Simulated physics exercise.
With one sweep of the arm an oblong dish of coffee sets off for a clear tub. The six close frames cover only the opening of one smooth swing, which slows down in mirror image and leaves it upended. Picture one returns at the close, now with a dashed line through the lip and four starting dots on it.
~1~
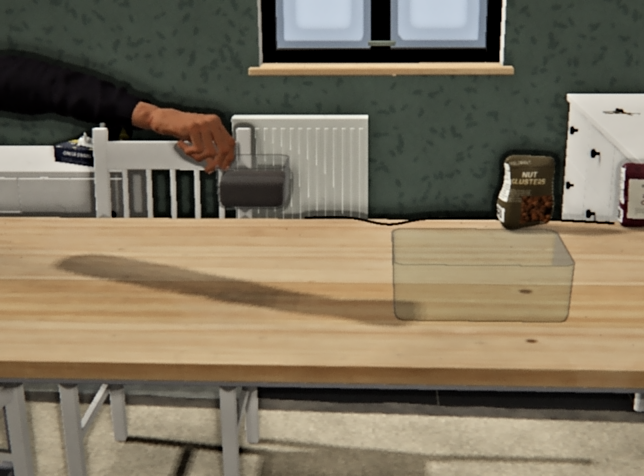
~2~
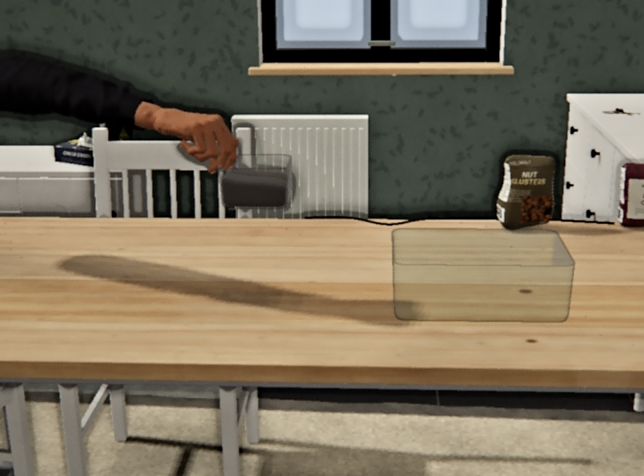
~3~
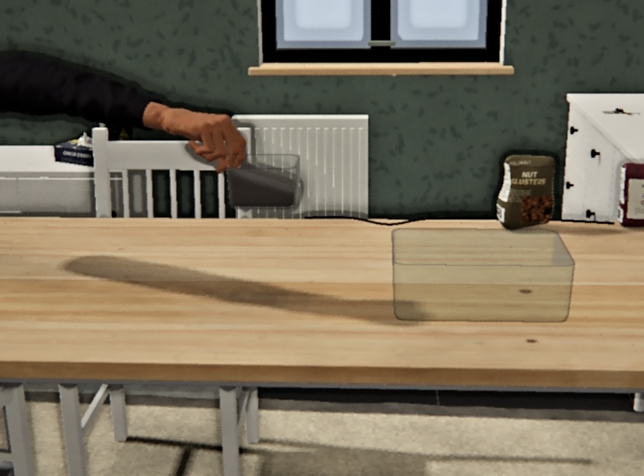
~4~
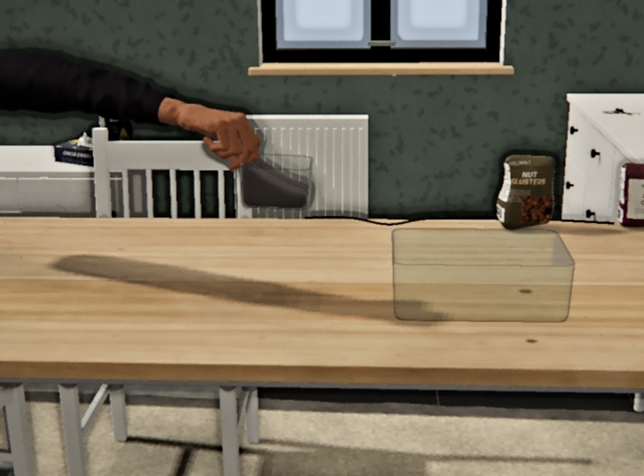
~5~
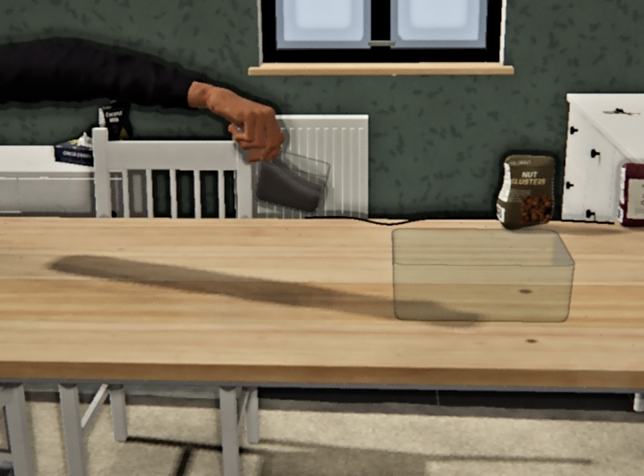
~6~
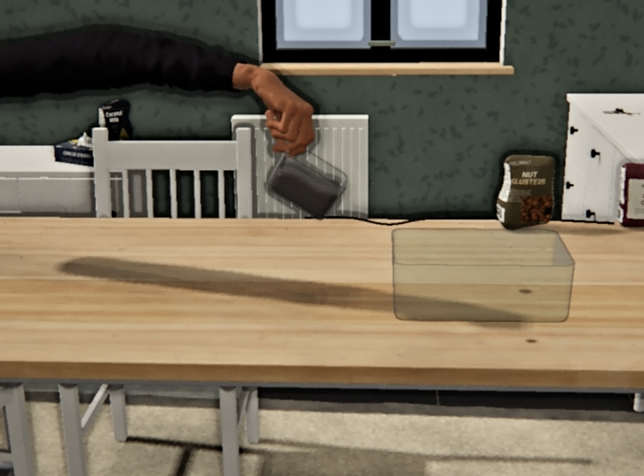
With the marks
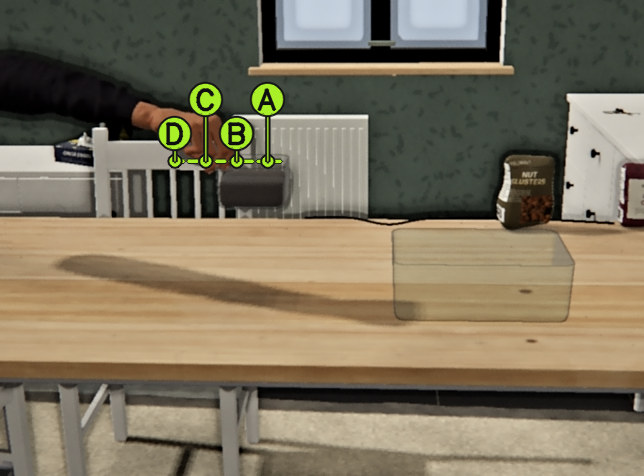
The clip shows a hand in a dark sleeve holding a clear oblong dish of dark contents above a wooden table, carrying it a short way right toward an empty clear tub while gradually tilting it, with nothing leaving the dish.
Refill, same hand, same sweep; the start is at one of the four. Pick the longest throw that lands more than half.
The answer is dot A.
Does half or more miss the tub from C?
Yes, it does.
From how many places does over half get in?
One of them.
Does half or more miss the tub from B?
Yes.
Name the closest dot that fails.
The answer is B.
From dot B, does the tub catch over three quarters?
No, it does not.
In lime, A at (267, 161); B at (236, 161); C at (205, 161); D at (174, 161).
Choosing A, about 73 % lands in the tub, 22 % falls short and 5 % goes beside or beyond.
Choosing B, about 22 % lands in the tub, 73 % falls short and 4 % goes beside or beyond.
Choosing C, about 0 % lands in the tub, 98 % falls short.
Choosing D, about 0 % lands in the tub, 100 % falls short.
